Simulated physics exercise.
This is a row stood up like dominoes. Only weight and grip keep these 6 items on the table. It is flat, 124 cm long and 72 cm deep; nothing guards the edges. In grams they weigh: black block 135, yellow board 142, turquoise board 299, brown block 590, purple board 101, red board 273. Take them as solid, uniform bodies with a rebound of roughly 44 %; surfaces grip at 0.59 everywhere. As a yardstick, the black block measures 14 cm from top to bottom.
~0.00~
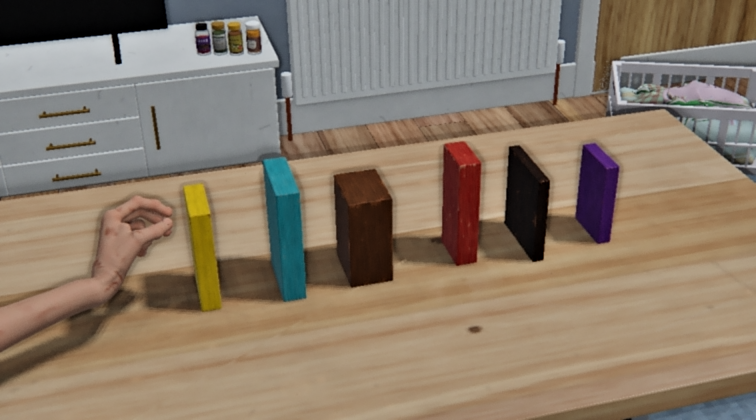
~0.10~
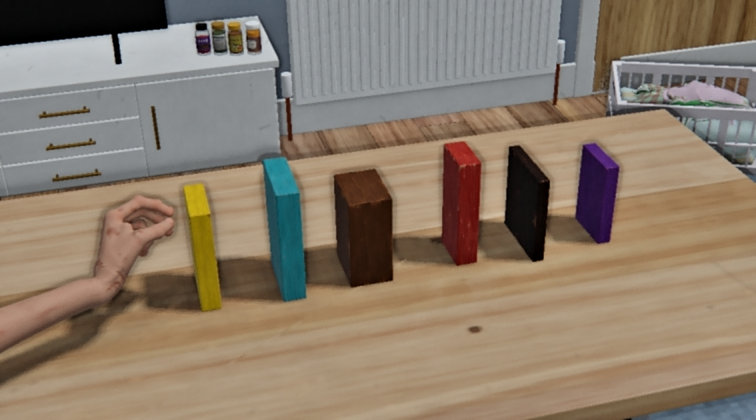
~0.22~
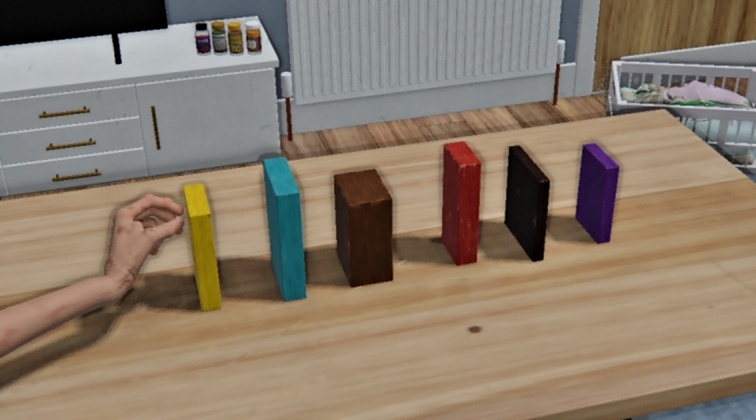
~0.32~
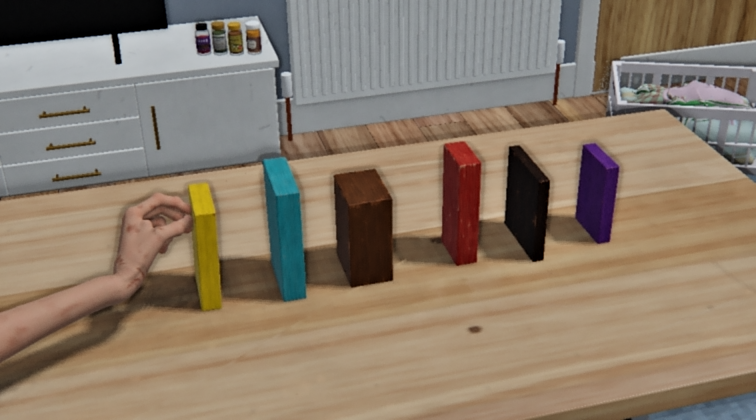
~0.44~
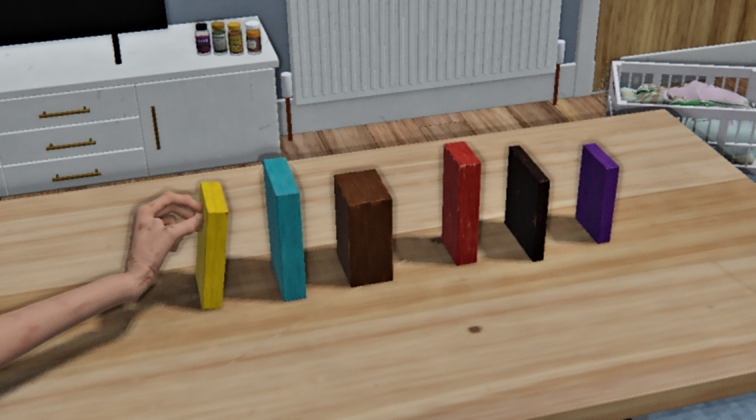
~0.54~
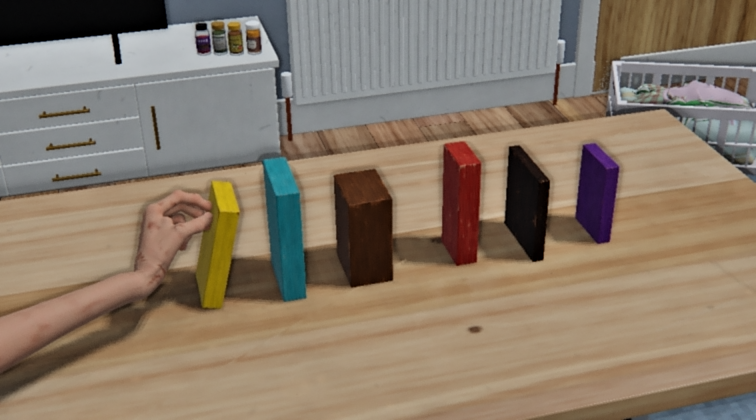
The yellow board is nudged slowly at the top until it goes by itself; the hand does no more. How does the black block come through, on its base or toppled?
The black block stays upright.
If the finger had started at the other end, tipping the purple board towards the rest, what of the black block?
The black block falls over.
Around 0.84 s, yellow board 46° over; turquoise board at 16° to upright.
Around 2.04 s, yellow board 58° over; turquoise board at 22° to upright.
Finally (3.7 s), all 4 still in place (within 5 cm). Final places as that camera would see them, black block near (526, 203).
